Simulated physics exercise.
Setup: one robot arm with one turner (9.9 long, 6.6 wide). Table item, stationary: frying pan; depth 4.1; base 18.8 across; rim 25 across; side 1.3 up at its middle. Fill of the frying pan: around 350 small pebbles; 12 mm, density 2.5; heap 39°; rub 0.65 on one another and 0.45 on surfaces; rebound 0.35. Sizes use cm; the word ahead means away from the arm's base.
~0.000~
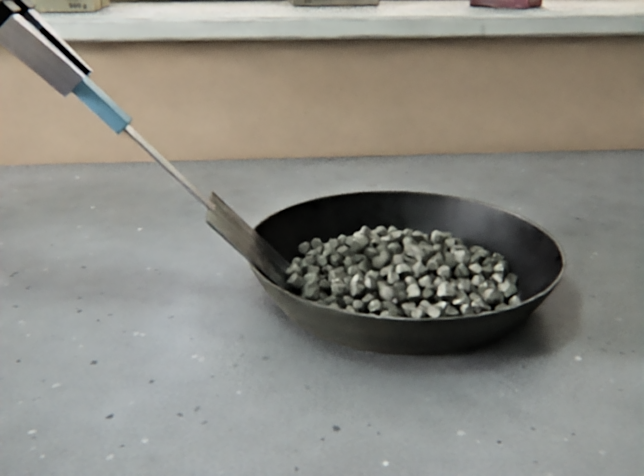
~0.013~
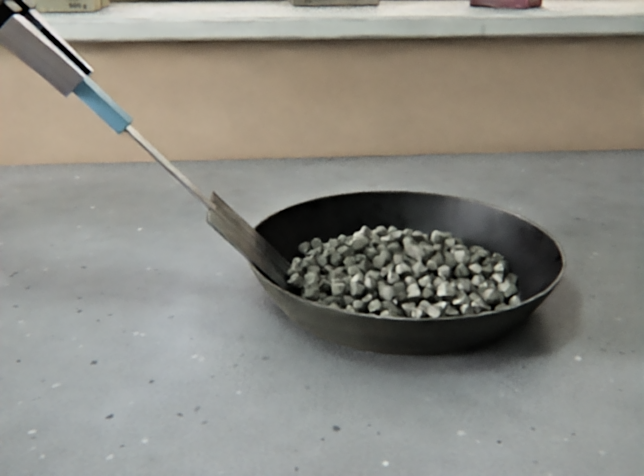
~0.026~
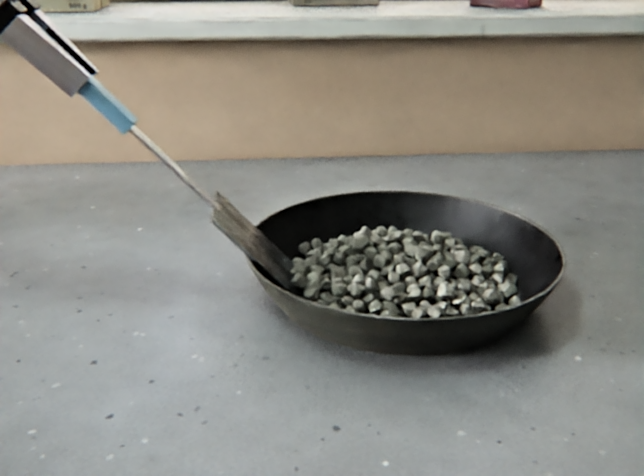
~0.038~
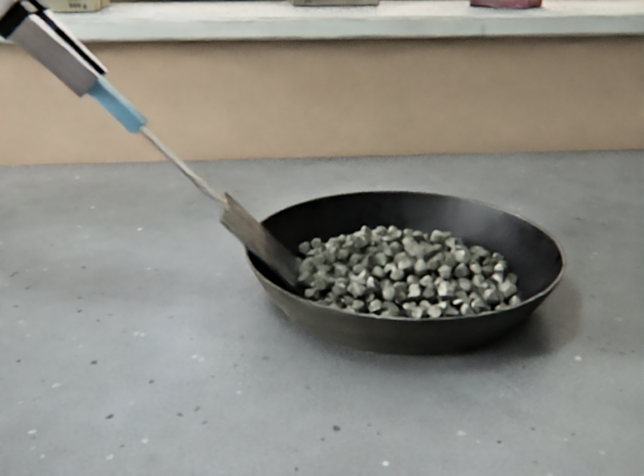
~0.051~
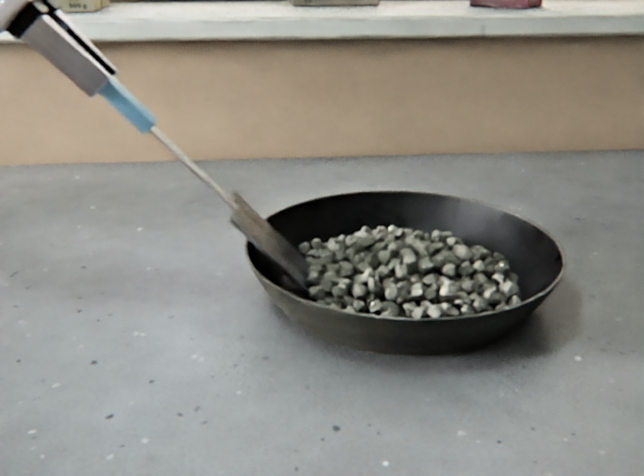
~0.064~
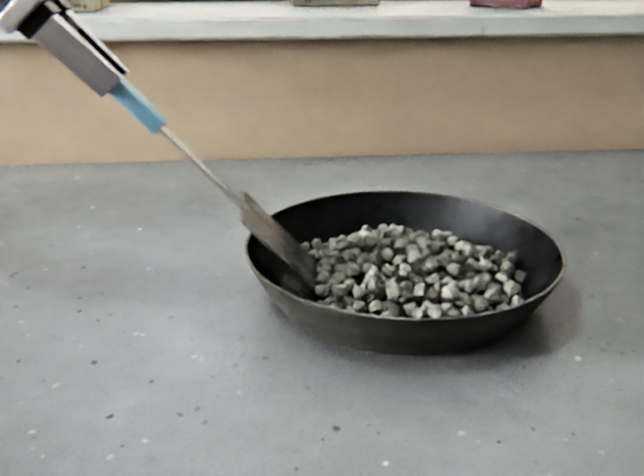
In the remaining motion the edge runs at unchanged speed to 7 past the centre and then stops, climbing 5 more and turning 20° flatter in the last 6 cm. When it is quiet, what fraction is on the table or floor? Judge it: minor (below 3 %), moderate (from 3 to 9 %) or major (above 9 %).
My judgement: Moderate.
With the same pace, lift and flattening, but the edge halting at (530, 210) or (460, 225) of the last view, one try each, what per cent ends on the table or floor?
Try 1: Approx. 20 %; try 2: Approx. 0 %.
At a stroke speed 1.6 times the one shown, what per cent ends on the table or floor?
Near 10 in a hundred.
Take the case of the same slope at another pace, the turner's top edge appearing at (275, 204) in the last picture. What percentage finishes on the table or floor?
Some 15 percent.
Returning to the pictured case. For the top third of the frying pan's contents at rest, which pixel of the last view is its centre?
I'd put it close to (507, 254).
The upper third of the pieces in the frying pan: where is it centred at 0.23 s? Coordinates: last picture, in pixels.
Centre: Approx. (485, 249) in the last view.
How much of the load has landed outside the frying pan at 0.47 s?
Roughly 4 percent of it.
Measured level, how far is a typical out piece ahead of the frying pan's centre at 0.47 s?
About 16 cm.
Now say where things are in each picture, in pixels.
The first picture shows turner top edge at (209, 205), sloping 48°; upper third of the load around (393, 267), from x 295 to 515, top at y 230; 350 in the frying pan.
The second picture shows turner top edge at (210, 205), sloping 48°; upper third of the load around (394, 267), from x 295 to 515, top at y 230.
The third picture shows turner top edge at (214, 206), sloping 48°; upper third of the load around (393, 266), from x 300 to 515, top at y 230.
The fourth picture shows turner top edge at (223, 206), sloping 48°; upper third of the load around (393, 266), from x 300 to 515, top at y 230.
The fifth picture shows turner top edge at (233, 206), sloping 48°; upper third of the load around (397, 263), from x 300 to 515, top at y 230.
The sixth picture shows turner top edge at (242, 205), sloping 48°; upper third of the load around (405, 261), from x 300 to 520, top at y 230; 350 in the frying pan.
By 0.15 s, sloping 48°, highest piece 5 above the table; 350 in the frying pan.
By 0.23 s, sloping 40°, highest piece 6 above the table; 348 in the frying pan, 2 on the blade or in flight.
By 0.47 s, sloping 28°, highest piece 5 above the table; 334 in the frying pan, 16 on the table or floor.
By 1.52 s, sloping 28°, highest piece 5 above the table; 334 in the frying pan, 16 on the table or floor.
Final count, 334 in the frying pan, 16 on the table or floor. That is 5 % on the table or floor.
